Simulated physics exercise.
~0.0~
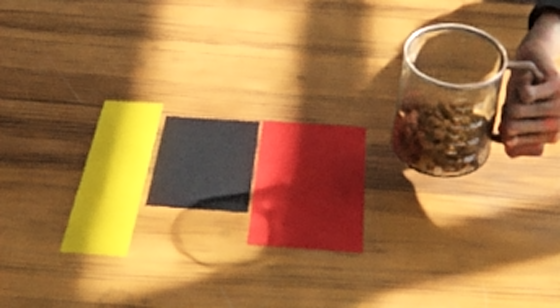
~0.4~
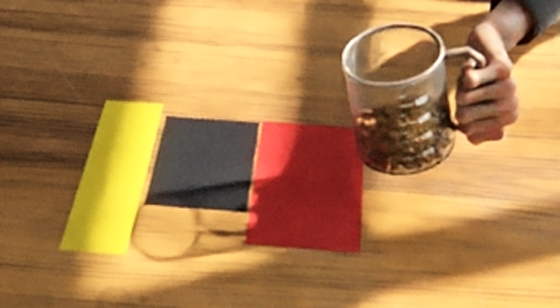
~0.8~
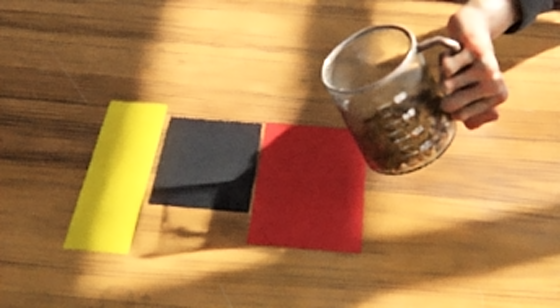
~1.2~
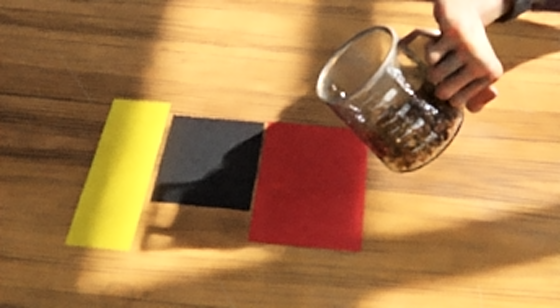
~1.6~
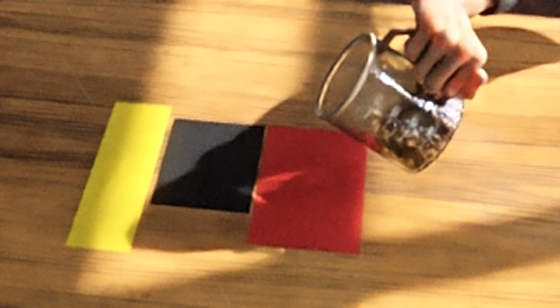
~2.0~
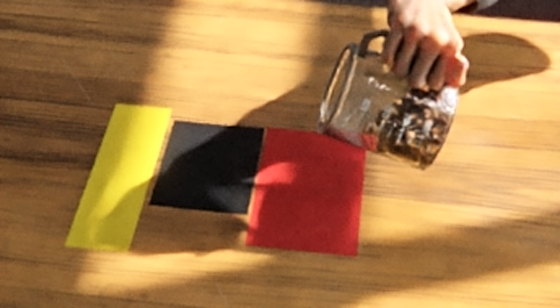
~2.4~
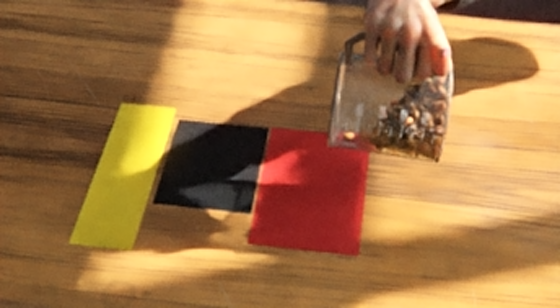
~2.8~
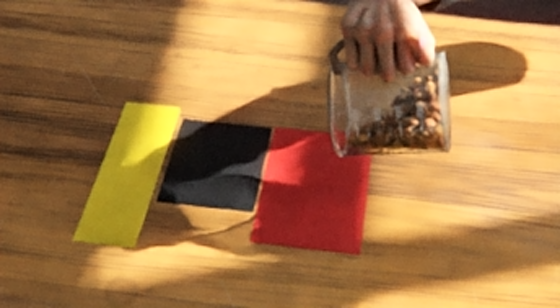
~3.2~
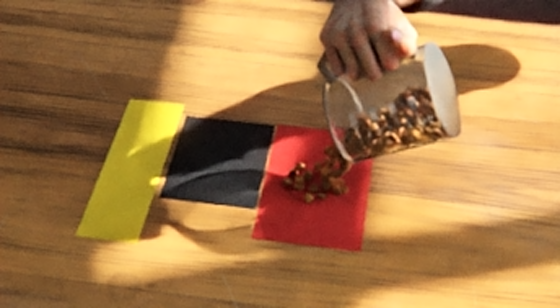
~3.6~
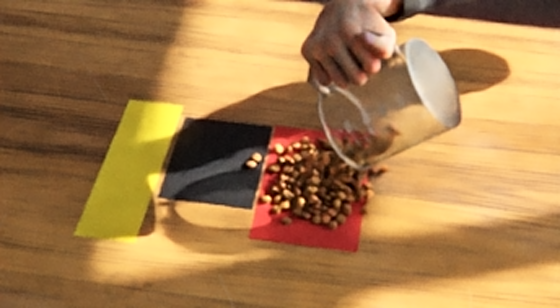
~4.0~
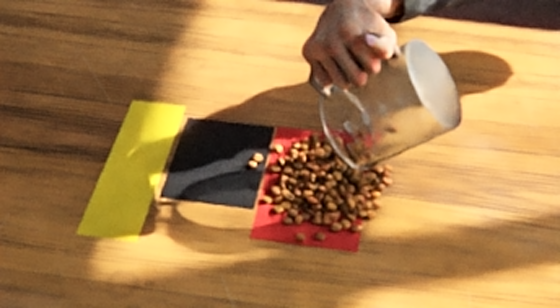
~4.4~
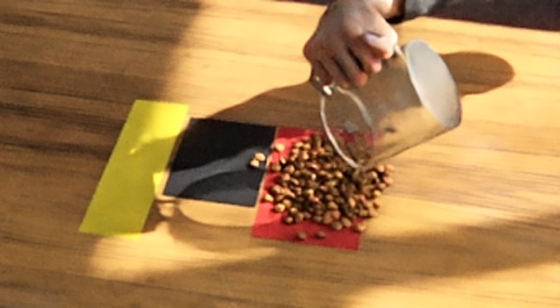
On a sunlit wooden table seen from above at an angle, three flat sheets lie in a row, yellow at the left, black in the middle and red at the right. A hand at the upper right holds a clear jug partly filled with small brown pieces. The hand brings the jug left toward the red sheet and tips it steadily onto its side. The pieces slide to the rim, then spill onto the red sheet. The jug ends tilted mouth down and empty, held above a brown heap covering much of the red sheet, with a few pieces past its edges.
